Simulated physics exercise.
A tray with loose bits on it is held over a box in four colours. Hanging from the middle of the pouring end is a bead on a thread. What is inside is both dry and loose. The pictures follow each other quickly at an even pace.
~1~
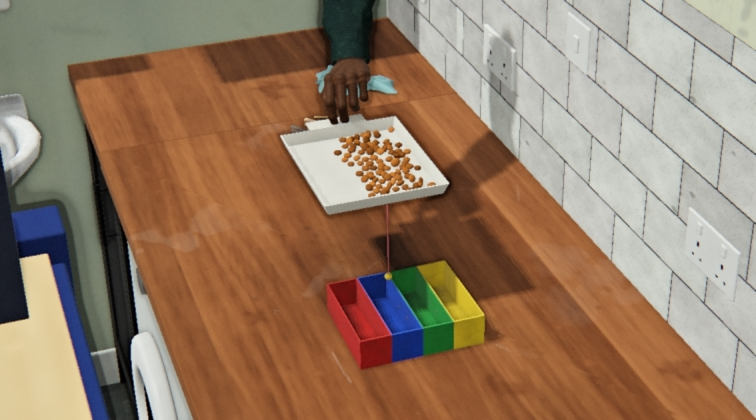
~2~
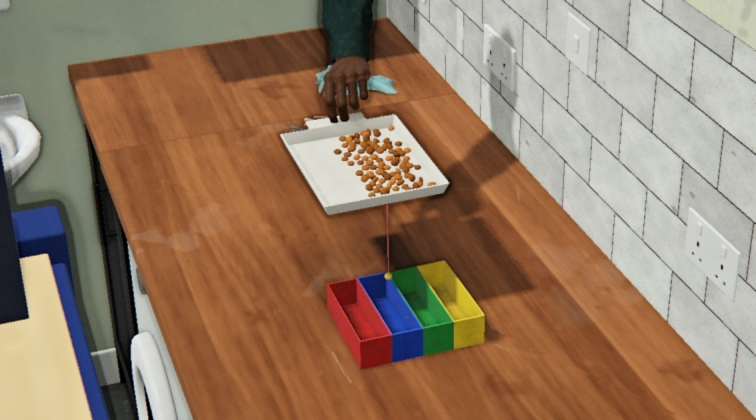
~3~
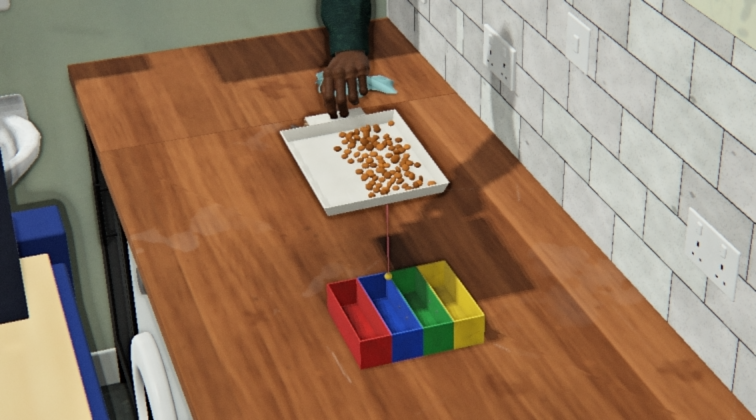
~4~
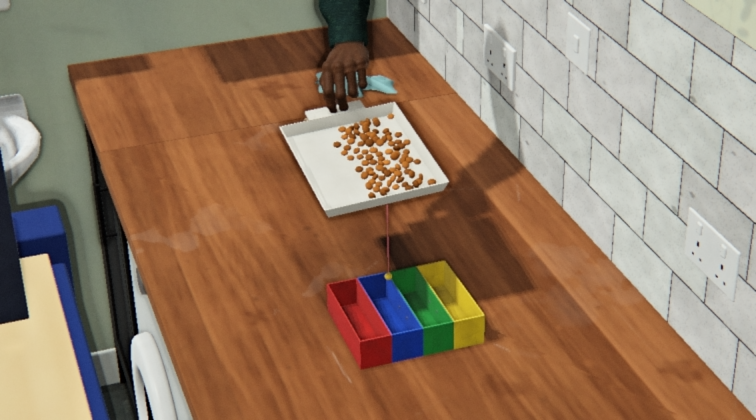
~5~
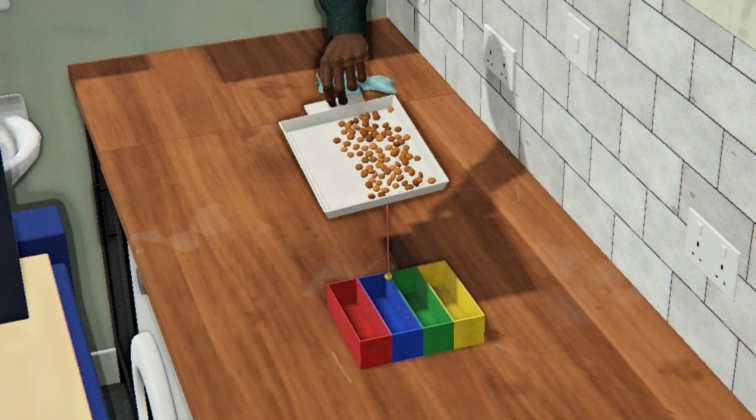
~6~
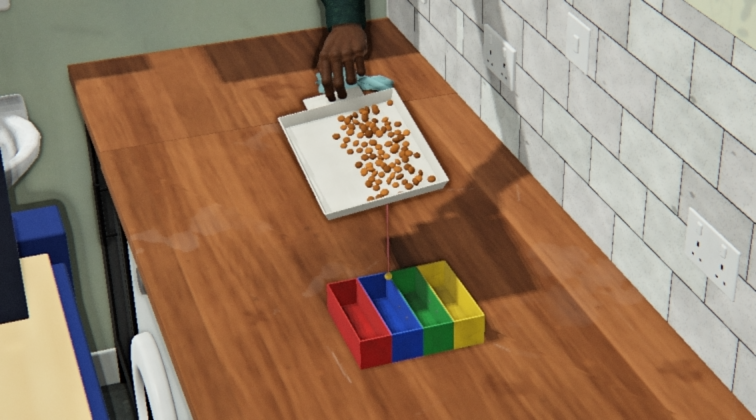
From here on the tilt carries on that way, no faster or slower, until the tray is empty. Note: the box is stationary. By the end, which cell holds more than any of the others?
That would be the red one.
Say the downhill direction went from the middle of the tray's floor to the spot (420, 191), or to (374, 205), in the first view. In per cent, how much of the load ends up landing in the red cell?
Lab note: Try one about 0 %, try two 30 %.
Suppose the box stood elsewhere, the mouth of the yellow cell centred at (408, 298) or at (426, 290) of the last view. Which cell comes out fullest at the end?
Try 1 - blue; try 2 - the red cell.
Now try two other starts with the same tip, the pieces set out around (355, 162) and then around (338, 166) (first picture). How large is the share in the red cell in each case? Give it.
First try 50 %, second try 40 %.
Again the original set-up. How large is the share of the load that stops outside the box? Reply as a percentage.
Around 50 %.
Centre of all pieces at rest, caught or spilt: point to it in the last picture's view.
The centre comes to rest close to (345, 327).
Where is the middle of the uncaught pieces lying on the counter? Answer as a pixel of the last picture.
Around (303, 338).
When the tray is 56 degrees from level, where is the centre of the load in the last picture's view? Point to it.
Centre estimate: (351, 204).
Soon after the last picture, tray tipped steeply; nearly all on the tray; a small part falling or outside the box.
A little later, tray tipped right over; a small part on the tray; about a third in the red cell; a stray few in the blue cell; about half falling or outside the box.
Later still, tray tipped past a quarter turn; about half in the red cell; a stray few in the blue cell; about half falling or outside the box.
At rest, tray tipped past a quarter turn; about half in the red cell; a stray few in the blue cell; none in the green cell; none in the yellow cell; about half outside the box.
